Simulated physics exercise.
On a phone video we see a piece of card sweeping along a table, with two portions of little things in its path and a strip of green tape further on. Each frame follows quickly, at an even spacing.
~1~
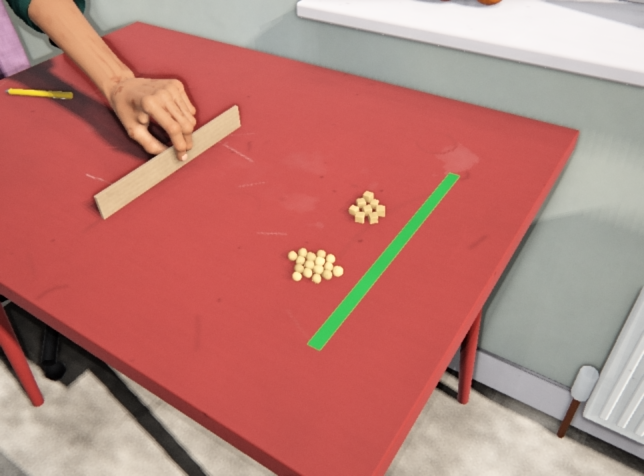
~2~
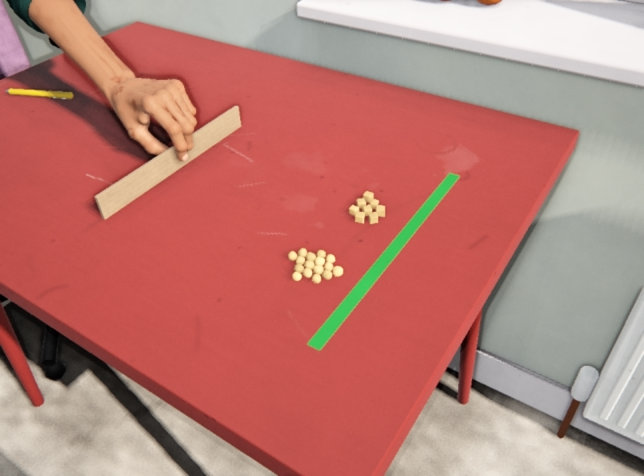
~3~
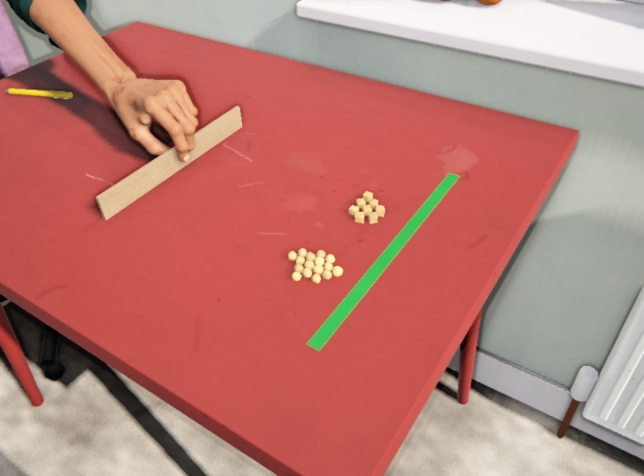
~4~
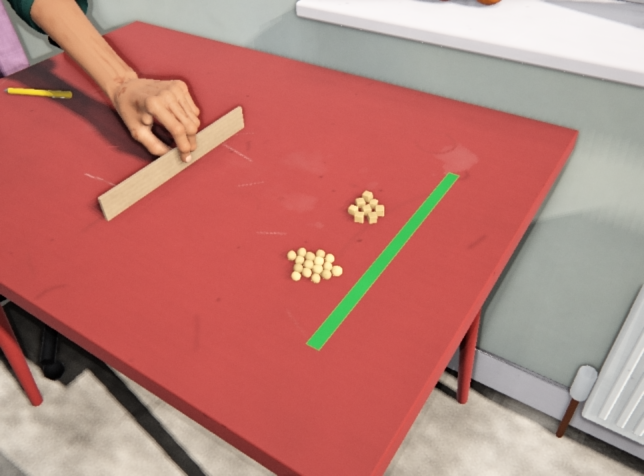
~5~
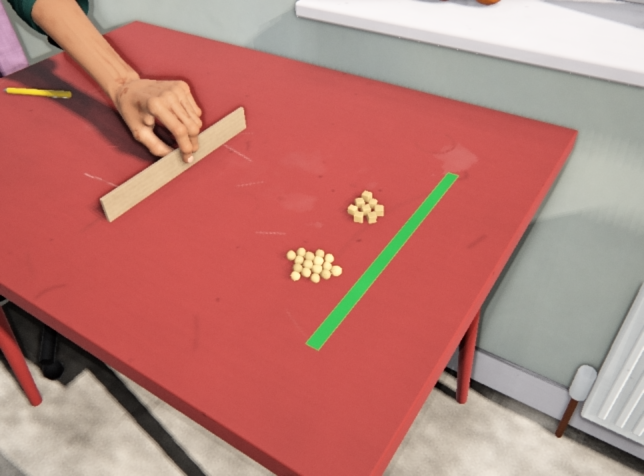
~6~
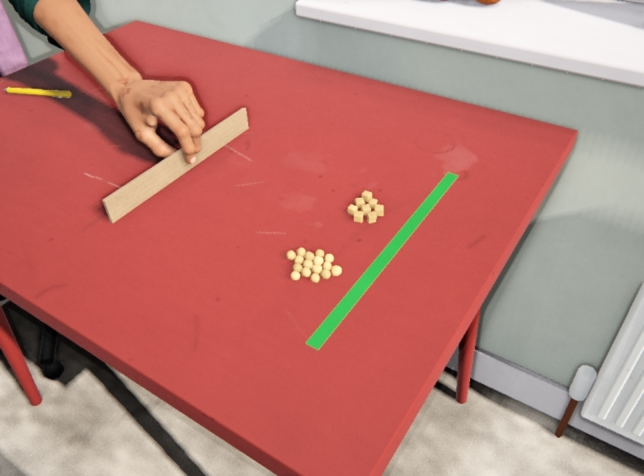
A hand held a strip of card upright on a red table and slid it very slightly to the right, while two small clusters of pale pieces and a green tape strip stayed still.
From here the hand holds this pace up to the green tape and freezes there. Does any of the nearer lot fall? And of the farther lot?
Nearer lot: It keeps clear of the drop. Farther lot: It keeps clear of the drop.
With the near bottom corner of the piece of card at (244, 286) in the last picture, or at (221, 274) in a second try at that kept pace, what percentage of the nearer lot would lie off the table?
100 %, then 100 %.
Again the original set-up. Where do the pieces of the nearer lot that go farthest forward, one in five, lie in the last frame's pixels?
I'd guess somewhere about (392, 306).
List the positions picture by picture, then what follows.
In the first frame, piece of card at (110, 200), at rest; green tape at (449, 181), well back from the edge; edge at (486, 289); nearer lot at (309, 265), a few dried chickpeas; farther lot at (367, 211), a few small wooden cubes.
In the second frame, piece of card at (111, 200); farther lot at (367, 211).
In the third frame, piece of card at (112, 200); nearer lot at (309, 265).
In the fourth frame, piece of card at (114, 201); farther lot at (366, 210).
In the fifth frame, piece of card at (116, 202); nearer lot at (308, 265).
In the sixth frame, piece of card at (119, 203); green tape at (448, 181); edge at (485, 288); nearer lot at (308, 264); farther lot at (366, 210).
Then, 1.99 s past the last view, piece of card still moving, near (280, 186); nearer lot all on the table, its front near (336, 270); farther lot all on the table, its front near (379, 210).
Then, 4.00 s past the last view, piece of card stopped at the green tape; nearer lot all on the table, its front near (386, 313); farther lot all on the table, its front near (437, 231).
Then, 4.28 s past the last view, piece of card stopped at the green tape; nearer lot all on the table, its front near (392, 306); farther lot all on the table, its front near (437, 231).
Finally, piece of card stopped at the green tape; nearer lot all on the table, its front near (392, 306); farther lot all on the table, its front near (437, 231).
